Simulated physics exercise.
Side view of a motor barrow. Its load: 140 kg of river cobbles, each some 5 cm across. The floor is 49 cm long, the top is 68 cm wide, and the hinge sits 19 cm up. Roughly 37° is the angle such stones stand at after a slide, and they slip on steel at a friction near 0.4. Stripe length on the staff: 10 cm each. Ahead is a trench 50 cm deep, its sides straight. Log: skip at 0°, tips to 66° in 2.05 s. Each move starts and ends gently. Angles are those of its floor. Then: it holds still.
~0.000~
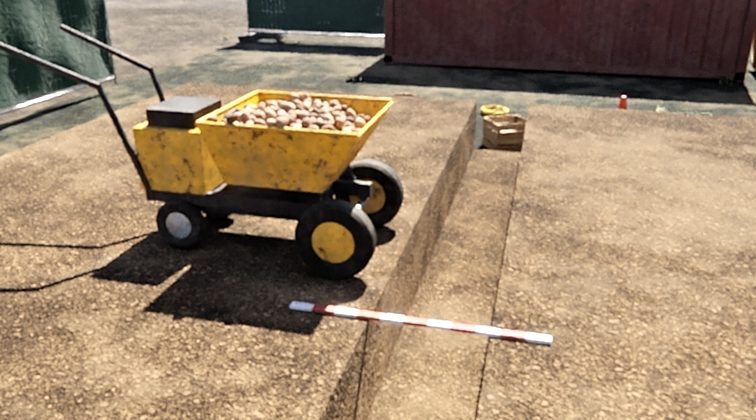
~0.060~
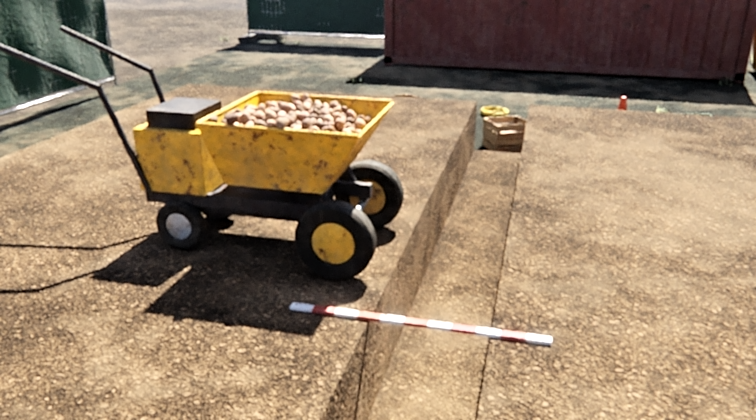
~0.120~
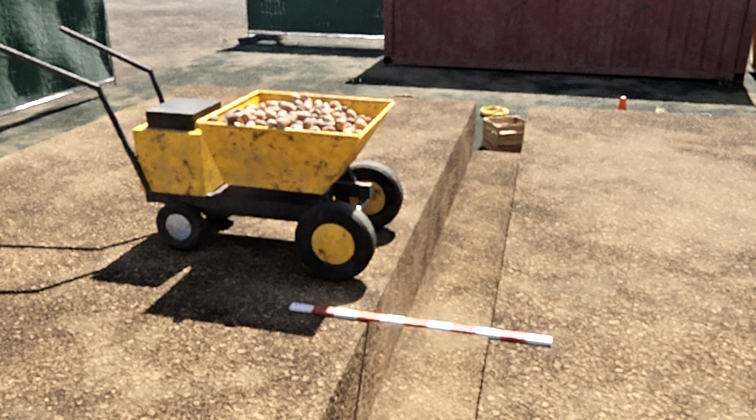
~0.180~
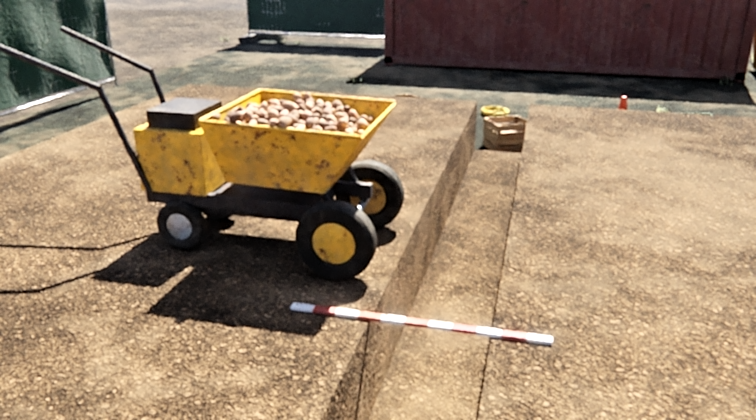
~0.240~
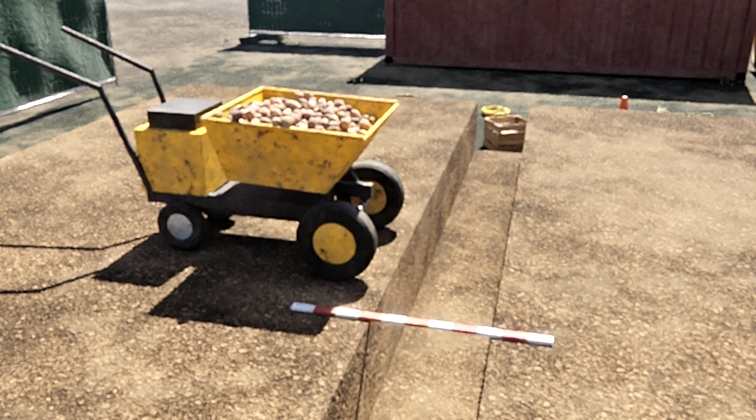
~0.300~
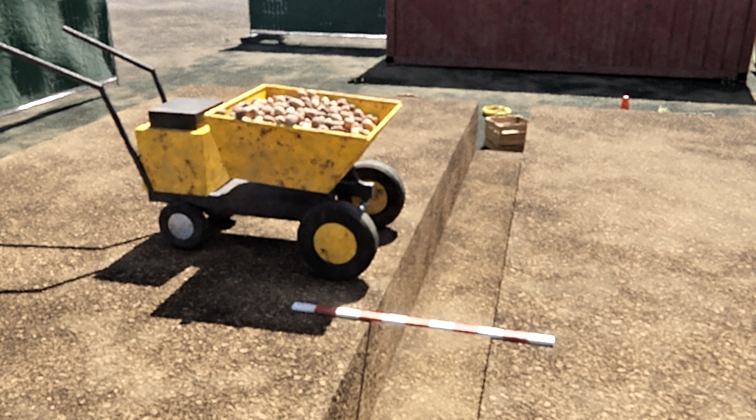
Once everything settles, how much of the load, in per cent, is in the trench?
Once it settles, about 66 per cent of the load is there.
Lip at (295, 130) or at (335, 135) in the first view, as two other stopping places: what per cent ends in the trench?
Near 80 per cent from the first place, 80 from the second.
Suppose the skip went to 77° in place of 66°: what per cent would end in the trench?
Roughly 75 per cent would end in the trench.
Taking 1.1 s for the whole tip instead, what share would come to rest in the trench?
It'd be some 55 per cent.
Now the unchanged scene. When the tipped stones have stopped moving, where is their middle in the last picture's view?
The tipped stones centre close to (474, 338).
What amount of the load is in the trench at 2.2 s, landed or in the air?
Close to 25 per cent has got there by then.
After 1.5 s the floor is at 56°; 99 % in the skip, 1 % in the trench; the foremost stones are at (464, 217).
After 2.2 s the floor is at 66°; 66 % in the skip, 26 % in the trench, 8 % past the trench; the foremost stones are at (576, 278).
After 2.5 s the floor is at 66°; 46 % in the skip, 38 % in the trench, 15 % past the trench; the foremost stones are at (640, 297).
After 4.4 s the floor is at 66°; 18 % in the skip, 66 % in the trench, 16 % past the trench; the foremost stones are at (671, 307).
